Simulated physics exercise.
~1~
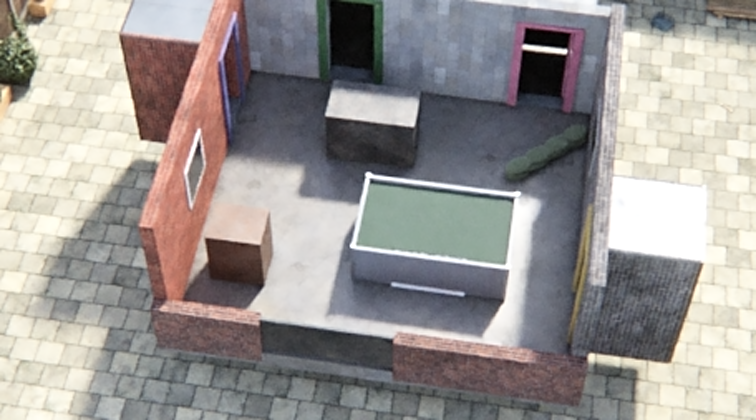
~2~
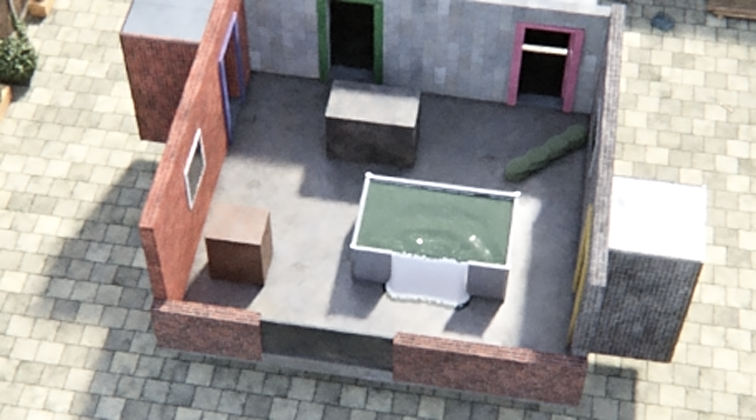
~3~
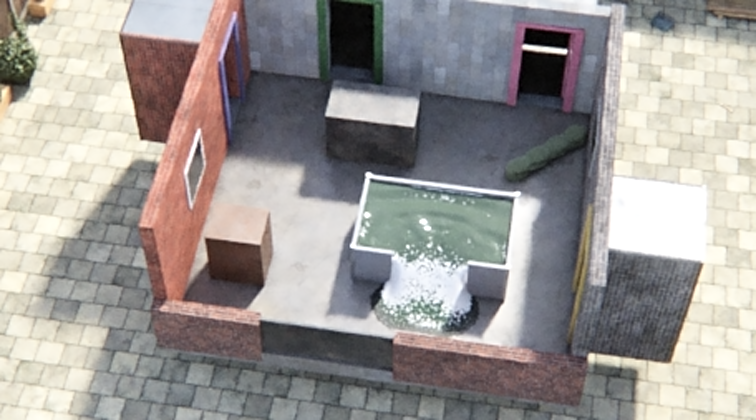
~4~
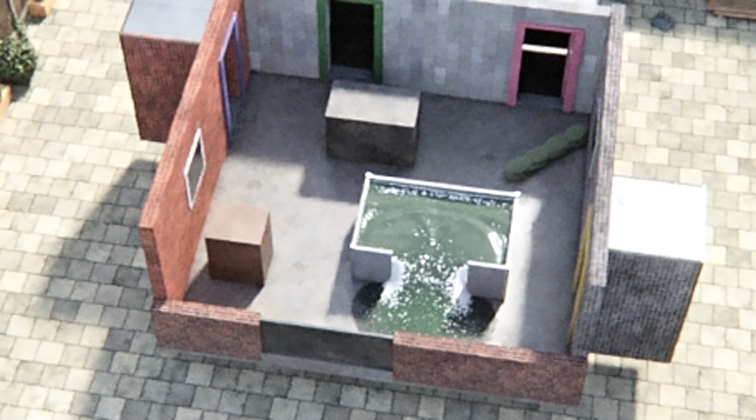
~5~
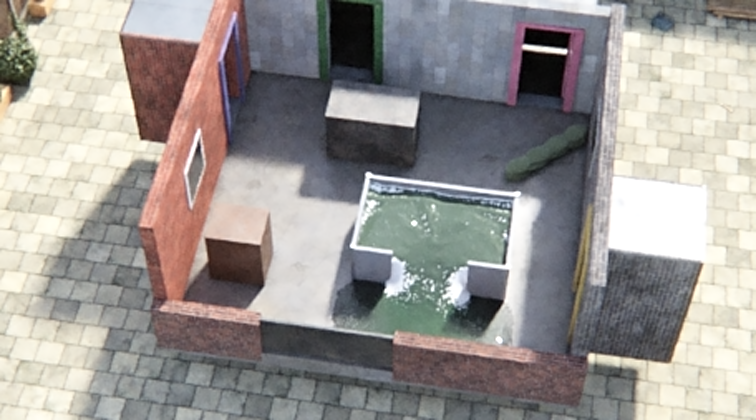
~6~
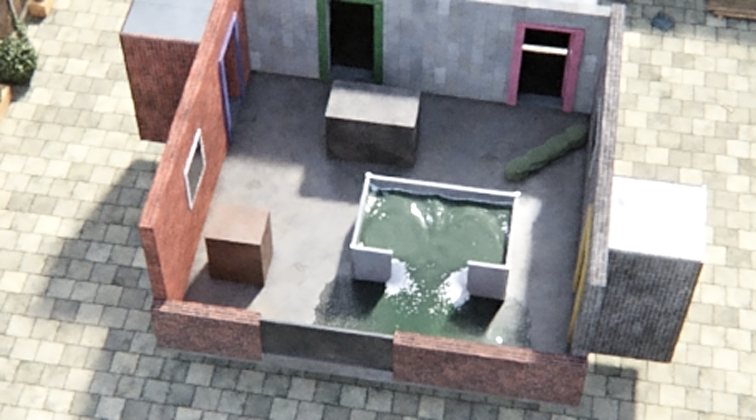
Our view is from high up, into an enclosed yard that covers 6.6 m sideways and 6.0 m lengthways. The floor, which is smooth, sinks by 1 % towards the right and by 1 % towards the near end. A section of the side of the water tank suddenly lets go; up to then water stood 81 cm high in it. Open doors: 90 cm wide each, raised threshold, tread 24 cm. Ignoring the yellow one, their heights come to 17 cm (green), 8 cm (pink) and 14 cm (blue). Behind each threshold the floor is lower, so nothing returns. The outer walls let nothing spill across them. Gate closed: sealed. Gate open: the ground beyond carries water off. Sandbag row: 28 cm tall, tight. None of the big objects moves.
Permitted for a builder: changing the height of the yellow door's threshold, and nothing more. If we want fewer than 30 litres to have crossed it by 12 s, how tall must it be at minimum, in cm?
It needs to be roughly 17 cm tall.
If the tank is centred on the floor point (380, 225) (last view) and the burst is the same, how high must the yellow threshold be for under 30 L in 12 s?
In that case about 17 cm.
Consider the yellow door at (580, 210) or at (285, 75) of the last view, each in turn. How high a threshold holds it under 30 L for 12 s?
In turn: About 17 cm, about 6.5 cm.
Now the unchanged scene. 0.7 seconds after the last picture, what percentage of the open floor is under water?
About 20 per cent.
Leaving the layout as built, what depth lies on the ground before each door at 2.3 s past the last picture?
At the green door the depth is 0 cm, at pink 0 cm, at yellow 21 cm and at blue 0 cm.
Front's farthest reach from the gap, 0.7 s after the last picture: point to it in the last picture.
(206, 332).
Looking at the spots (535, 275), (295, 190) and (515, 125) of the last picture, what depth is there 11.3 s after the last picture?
Depths of roughly 12 cm, 9 cm and 11 cm, in that order.
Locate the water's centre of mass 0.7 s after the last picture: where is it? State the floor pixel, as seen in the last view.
The water is centred around (428, 291) in the last picture's pixels.
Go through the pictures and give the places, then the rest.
Still water, 81 cm deep, in the water tank at (436, 224); the yellow door at (580, 280) is dry, in the first picture.
The front is at (394, 298), 0.3 m from the gap at (429, 275); 0.3 m2 of floor is wet, 81 cm left at the back, in the second picture.
The front is at (396, 325), 0.9 m from the gap at (429, 278); 1.3 m2 of floor is wet, 76 cm left at the back, in the third picture.
Water pours out at (429, 278) and has run 1.5 m, to a hidden place; about 10 cm deep outside, 70 cm at the back, in the fourth picture.
The front is at a hidden place, 1.6 m from the gap at (429, 278); 3.9 m2 of floor is wet, 69 cm left at the back, in the fifth picture.
The gap is at (429, 278), the front 1.8 m out at a hidden place; the back of the water tank holds 69 cm; 1.0 m in a straight line remain to the yellow door at (580, 280), in the sixth picture.
Then, 0.7 s after the last picture water covers 20 % of the floor, deepest (61 cm) near (561, 384); 1 cm at the yellow door, 0 litres in over its 17 cm threshold.
Then, 2.3 s after the last picture water covers 50 % of the floor, deepest (36 cm) near (561, 384); 21 cm at the yellow door, 11 litres in over its 17 cm threshold.
Then, 11.3 s after the last picture water covers 95 % of the floor, deepest (15 cm) near (550, 382); 13 cm at the yellow door, 26 litres in over its 17 cm threshold.
At the yellow door as built, the water peaked near 22 cm, 1.9 s after the last picture.
With a threshold of 13 cm, 79 litres would have come in within the 12 s; with 20.5 cm, 8 litres. So under 30 litres takes about 17 cm.
